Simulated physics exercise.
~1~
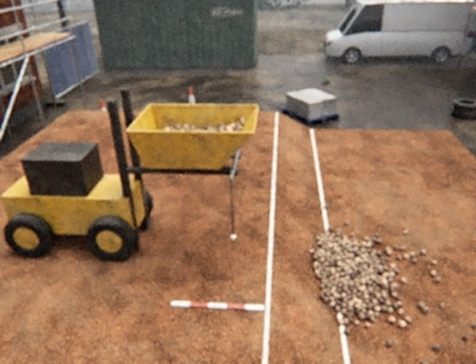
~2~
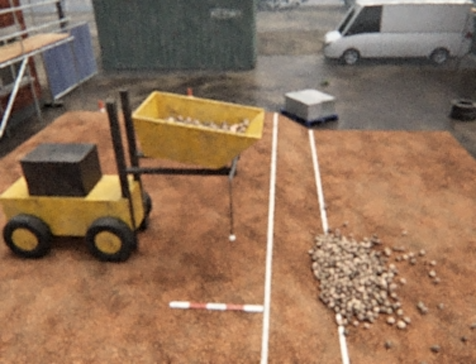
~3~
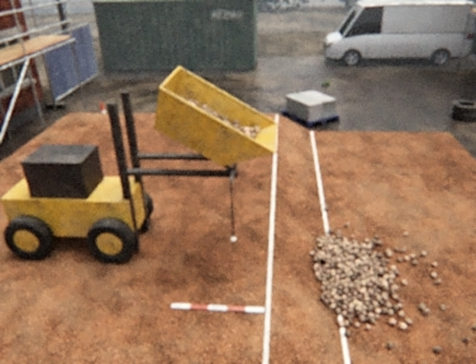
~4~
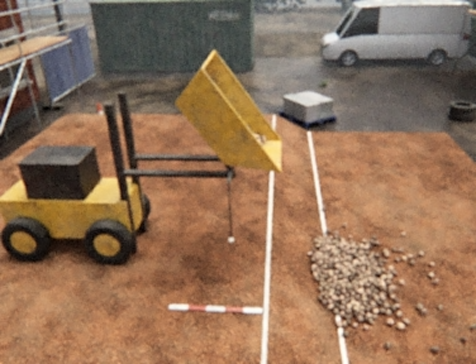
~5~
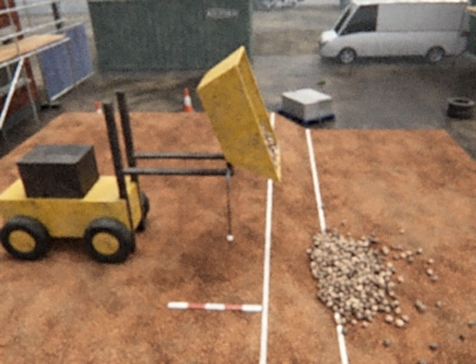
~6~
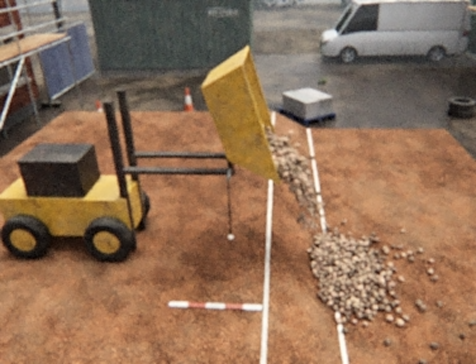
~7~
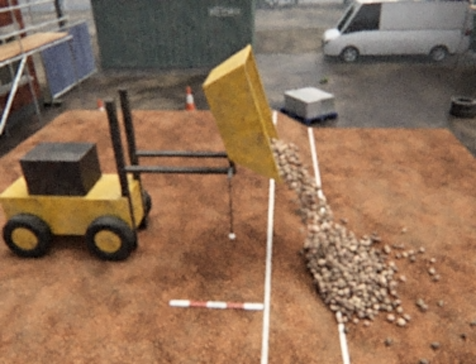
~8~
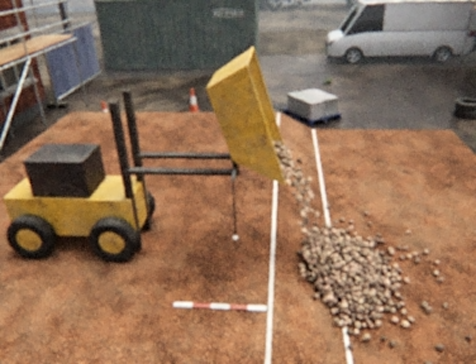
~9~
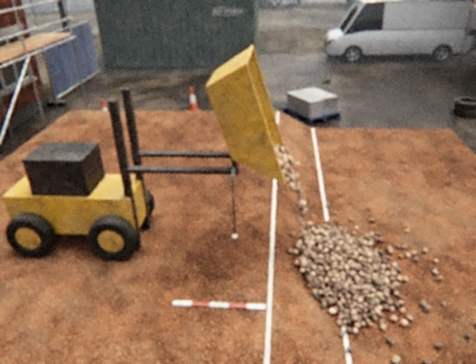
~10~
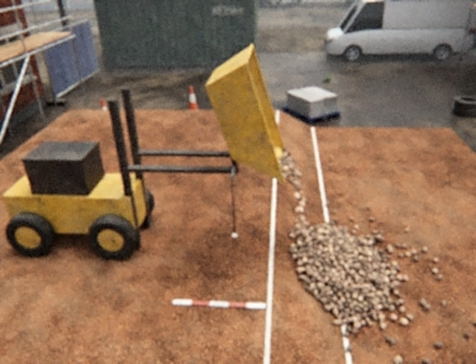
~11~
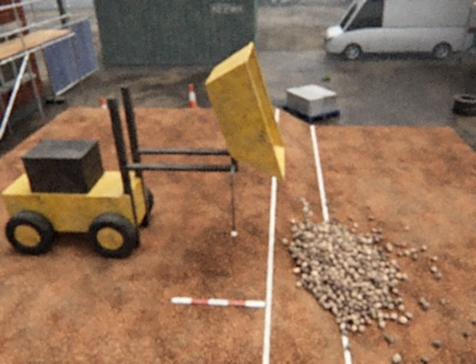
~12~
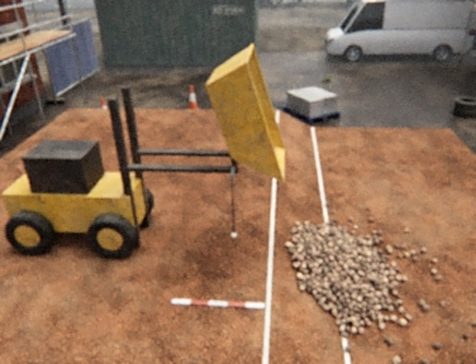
On a yard of reddish-brown dirt crossed by two white lines, a yellow forklift holds up a yellow skip of stones, with an earlier heap lying loose to the right. The skip begins to tip toward the right, its back end rising steadily while the stones stay inside. Once it is steeply tilted, the stones break loose and pour over its lower lip, streaming down onto the near side of the heap. The skip holds still as the flow thins to a trickle. Finally the skip hangs empty, and the stones rest in one larger pile, spread further left.
